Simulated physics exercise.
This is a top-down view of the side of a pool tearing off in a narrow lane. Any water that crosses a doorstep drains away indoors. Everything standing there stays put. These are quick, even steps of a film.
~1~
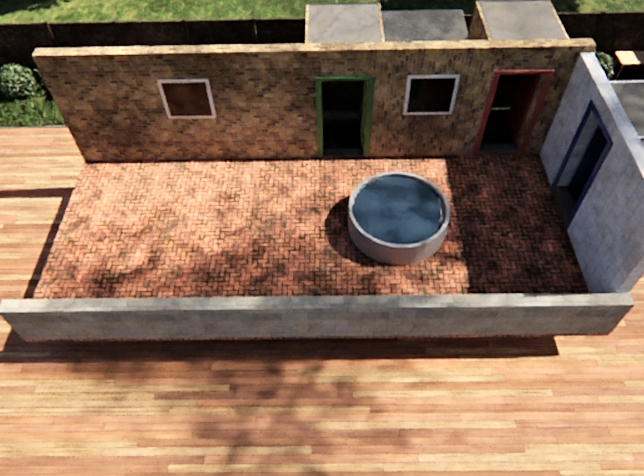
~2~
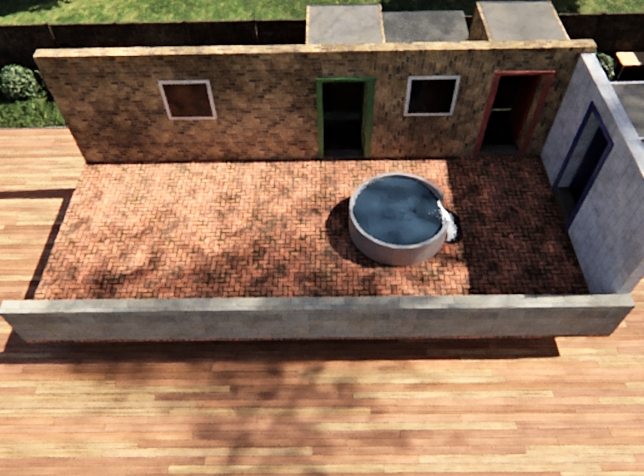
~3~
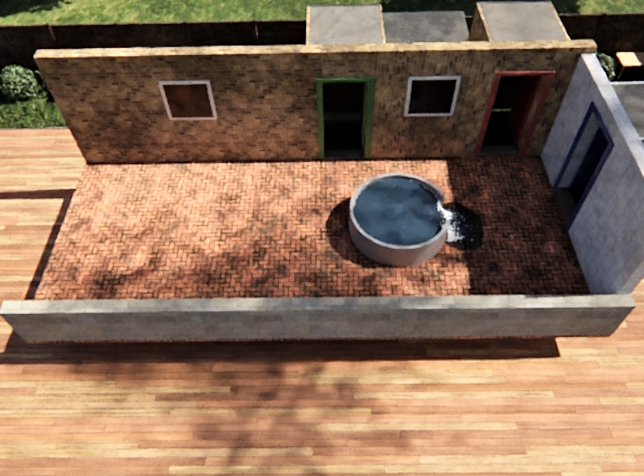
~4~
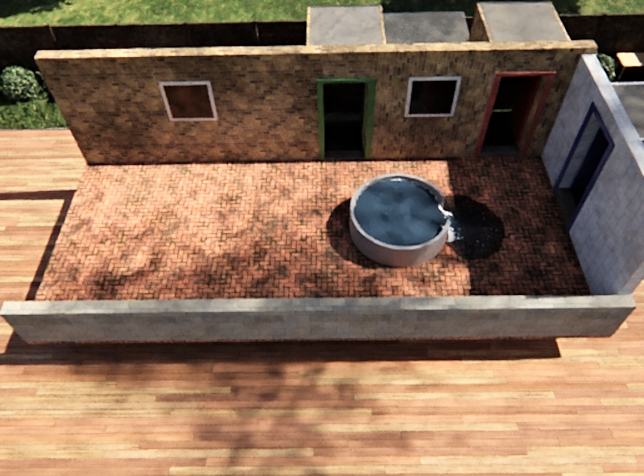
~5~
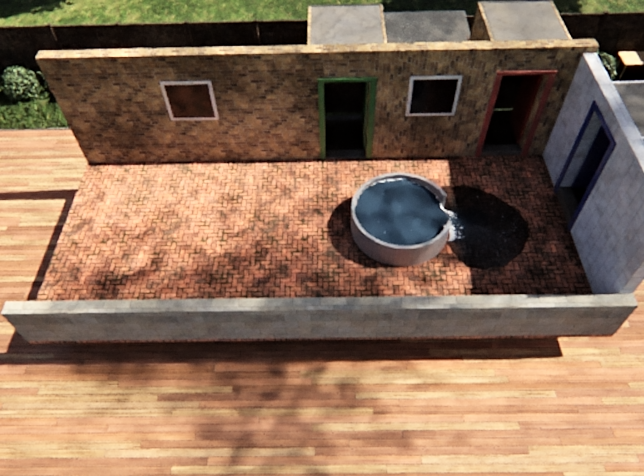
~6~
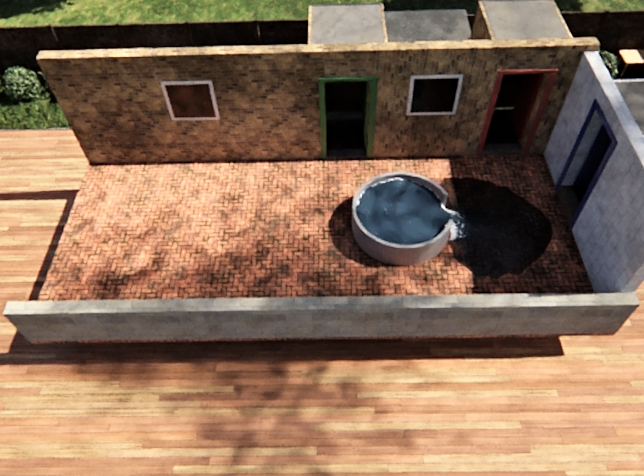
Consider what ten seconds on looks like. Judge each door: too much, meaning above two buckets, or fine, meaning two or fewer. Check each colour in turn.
Blue door: Fine, green door: Fine, red door: Fine.
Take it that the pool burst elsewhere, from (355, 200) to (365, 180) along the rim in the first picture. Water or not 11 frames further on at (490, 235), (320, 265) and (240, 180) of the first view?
Point by point: Unwetted; unwetted; soaked.
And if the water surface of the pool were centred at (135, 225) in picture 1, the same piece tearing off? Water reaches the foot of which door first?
In my view it is the door marked green.
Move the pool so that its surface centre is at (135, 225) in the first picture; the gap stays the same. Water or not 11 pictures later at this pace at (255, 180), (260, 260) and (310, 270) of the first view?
First one gets inundated, next one gets inundated, last one gets inundated.
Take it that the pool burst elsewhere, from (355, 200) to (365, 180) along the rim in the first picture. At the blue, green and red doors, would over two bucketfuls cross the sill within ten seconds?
Blue door lets less in; green door takes more; red door stays under.
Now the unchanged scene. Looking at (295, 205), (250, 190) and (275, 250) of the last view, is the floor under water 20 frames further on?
Result, in order: Unflooded / unflooded / unflooded.
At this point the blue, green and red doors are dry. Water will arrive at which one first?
The one in blue.
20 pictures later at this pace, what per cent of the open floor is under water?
Roughly 20 %.
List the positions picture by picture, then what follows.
The pool at (399, 210) is whole and still, in the first frame.
The front is at (455, 239), out from the gap at (443, 221), in the second frame.
The front is at (477, 242), out from the gap at (444, 222), in the third frame.
The front is at (500, 233), out from the gap at (444, 223), in the fourth frame.
Water pours out at (445, 221) and has run to (523, 234), in the fifth frame.
The front is at (545, 230), out from the gap at (447, 220), in the sixth frame.
A moment on, water covers 15 % of the floor; the blue door wet at the sill, nothing in, the green door not reached, the red door not reached.
Next, water covers 20 % of the floor; the blue door wet at the sill, nothing in, the green door not reached, the red door wet at the sill, nothing in.
Then, water covers 20 % of the floor; the blue door wet at the sill, nothing in, the green door not reached, the red door under two buckets in.
Later, water covers 45 % of the floor; the blue door wet at the sill, nothing in, the green door wet at the sill, nothing in, the red door under two buckets in.
In the end, water covers 70 % of the floor; the blue door wet at the sill, nothing in, the green door wet at the sill, nothing in, the red door under two buckets in.
